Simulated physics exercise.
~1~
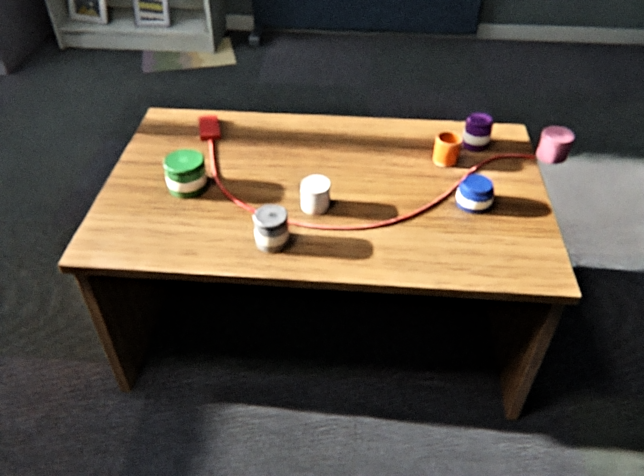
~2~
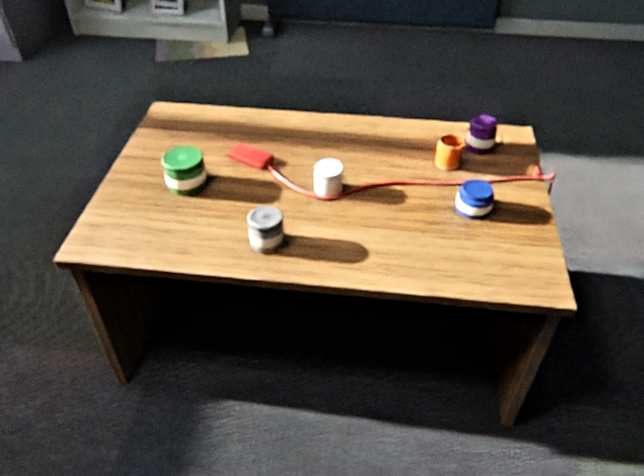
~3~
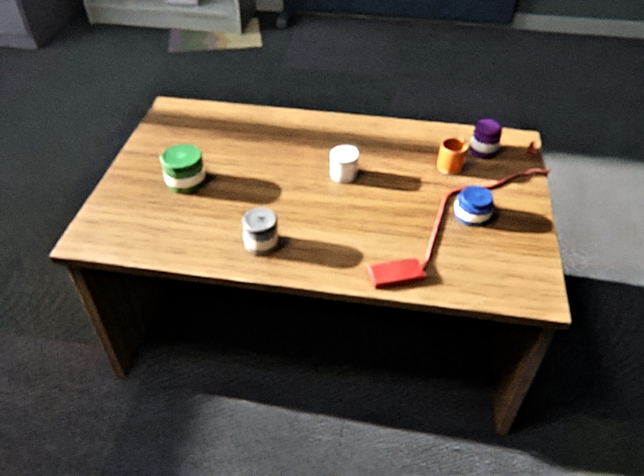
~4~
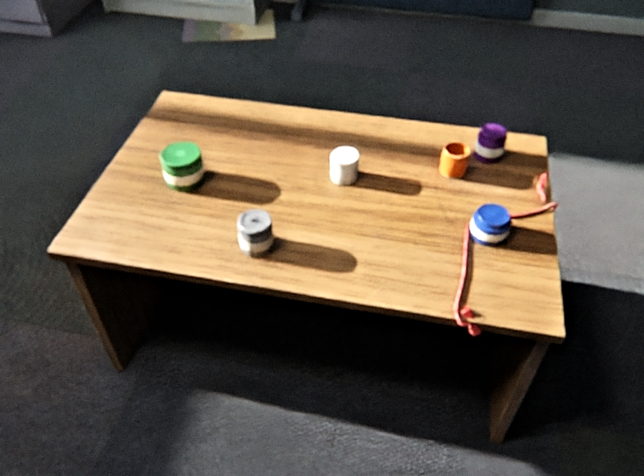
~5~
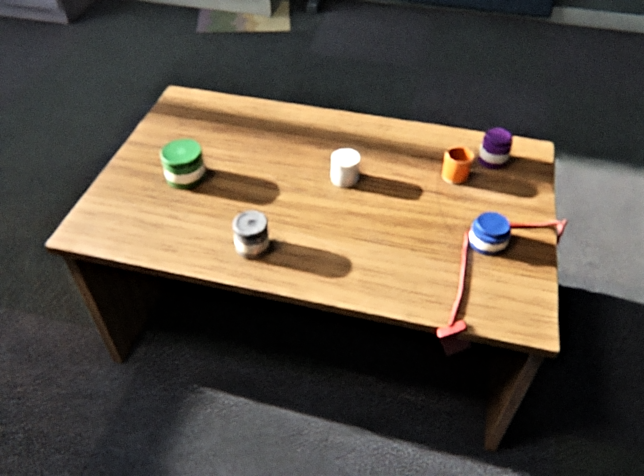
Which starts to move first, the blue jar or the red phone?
The red phone starts to move first, sliding across the desk while the blue jar stays in place. The jar shifts only later, around when the phone goes over the front edge.
The clip opens on a wooden desk where a red cable winds among jars, tubs and a mug, with a small red phone at one end and a pink speaker at the right edge. The speaker drops over that edge, and the cable drags the phone rightward while the white tub shifts slightly. The phone then sweeps past the tub towards the front of the desk, with the cable bent around the blue jar. Next it slips over the front edge, and the jar shifts a little. Finally, the cable remains looped around the blue jar, while the white tub and other containers stay on top.
